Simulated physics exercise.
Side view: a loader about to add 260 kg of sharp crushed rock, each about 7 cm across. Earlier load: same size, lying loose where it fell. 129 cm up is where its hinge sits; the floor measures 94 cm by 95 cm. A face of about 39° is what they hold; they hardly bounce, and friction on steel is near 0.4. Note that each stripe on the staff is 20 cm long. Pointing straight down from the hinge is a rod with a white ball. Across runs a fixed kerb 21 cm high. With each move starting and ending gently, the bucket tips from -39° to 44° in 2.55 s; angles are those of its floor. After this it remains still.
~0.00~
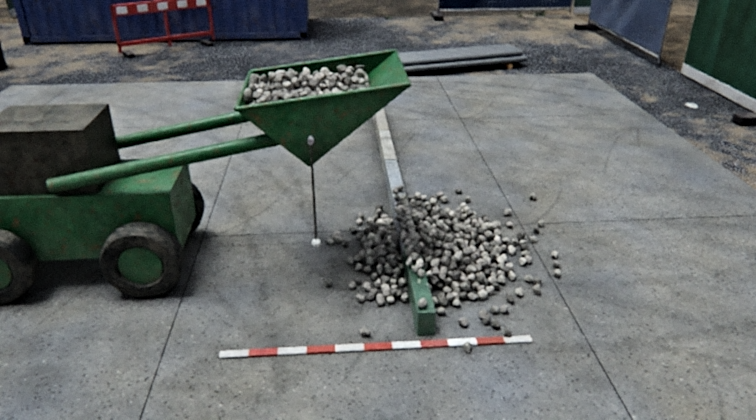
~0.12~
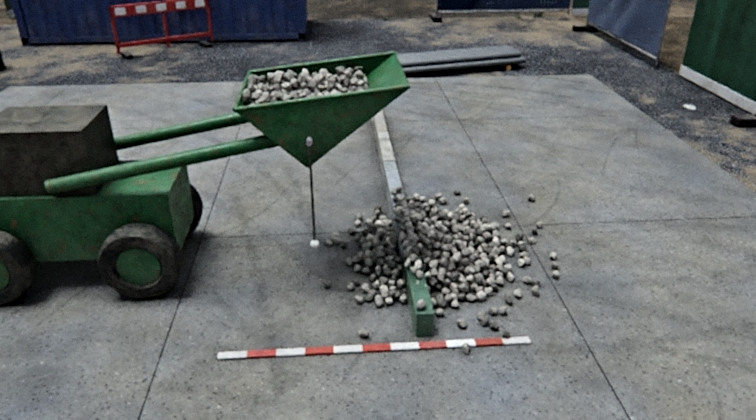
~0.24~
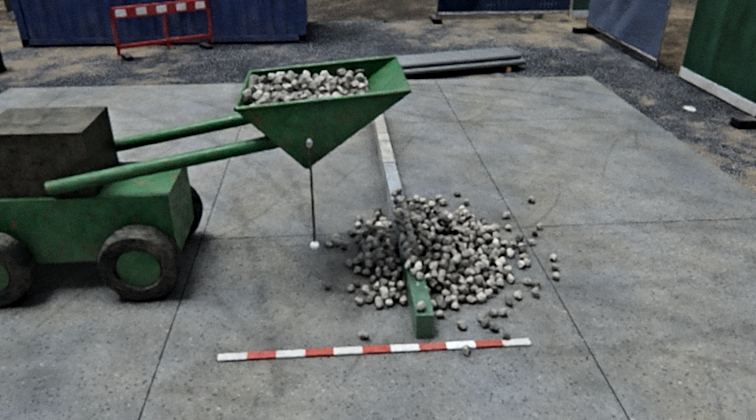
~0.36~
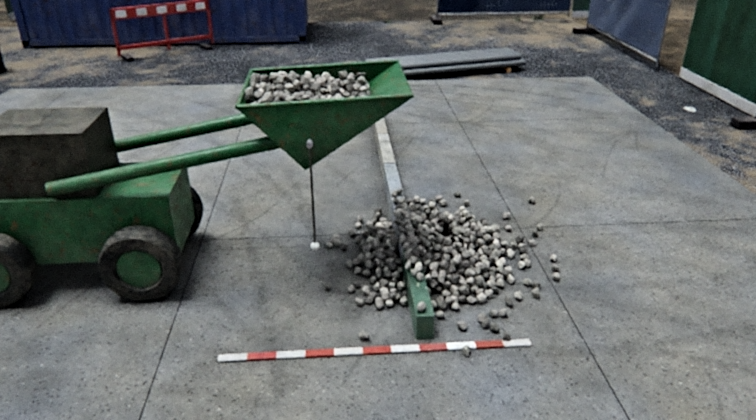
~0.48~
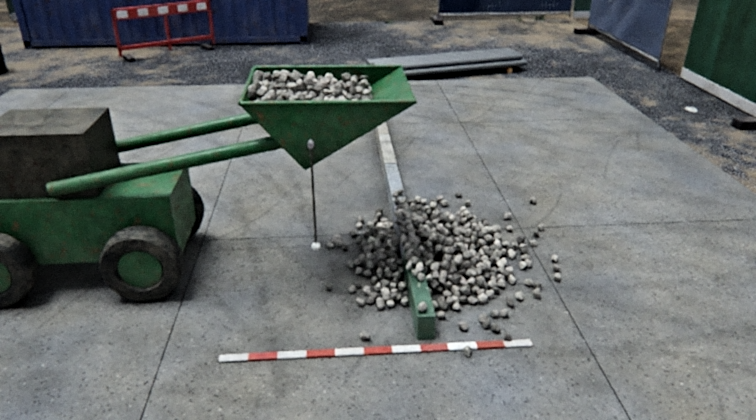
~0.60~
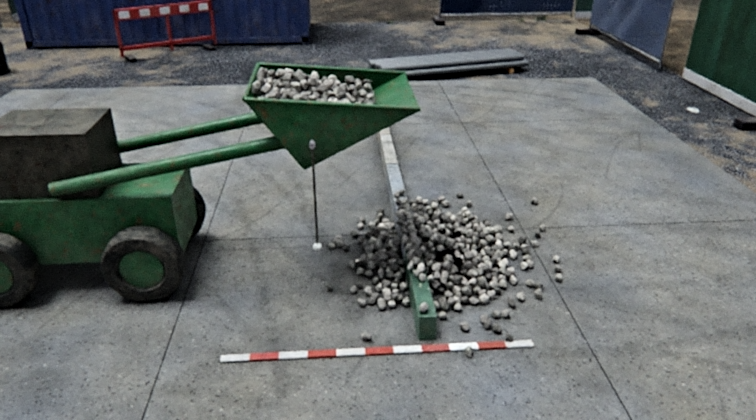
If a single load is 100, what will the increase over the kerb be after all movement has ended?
The increase will be around 53 per cent.
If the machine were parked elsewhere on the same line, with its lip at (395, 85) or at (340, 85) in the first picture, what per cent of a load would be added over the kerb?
Roughly 30 per cent, then 0 per cent.
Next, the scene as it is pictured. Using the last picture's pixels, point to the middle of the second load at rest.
Their centre ends up near (420, 241).
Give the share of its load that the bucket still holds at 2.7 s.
About 10 percent.
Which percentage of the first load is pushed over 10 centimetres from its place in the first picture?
Close to 5 in a hundred of them.
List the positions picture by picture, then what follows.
In the first frame, lip at (411, 84), floor tilted -39°, highest stones at (327, 74). The earlier load is highest near (405, 234), 26 cm above ground level, 26 % on this side of the kerb, 74 % over the kerb.
In the second frame, the bucket is at -38°, its lip at (410, 86); the top of the load is at (325, 75); the stones move at 0.0 m/s on average.
In the third frame, the bucket is at -37°, its lip at (411, 91); the top of the load is at (300, 79); the stones move at 0.1 m/s on average.
In the fourth frame, lip at (413, 96), floor tilted -34°, highest stones at (281, 80); the stones move at 0.1 m/s on average.
In the fifth frame, the bucket is at -31°, its lip at (417, 102); the top of the load is at (279, 78); the stones move at 0.1 m/s on average.
In the sixth frame, lip at (420, 109), floor tilted -27°, highest stones at (277, 76); the stones move at 0.1 m/s on average.
After 1.9 s the floor is at 31°; in per cent of one load, 98 in the bucket, 28 on this side of the kerb, 74 over the kerb; the foremost stones are at (541, 239).
After 2.7 s the floor is at 44°; in per cent of one load, 9 in the bucket, 77 on this side of the kerb, 113 over the kerb; the foremost stones are at (541, 239).
After 3.0 s the floor is at 44°; in per cent of one load, 0 in the bucket, 74 on this side of the kerb, 126 over the kerb; the foremost stones are at (543, 240).
After 5.5 s the floor is at 44°; in per cent of one load, 0 in the bucket, 73 on this side of the kerb, 127 over the kerb; the foremost stones are at (544, 239). Net gain over the kerb, 53.
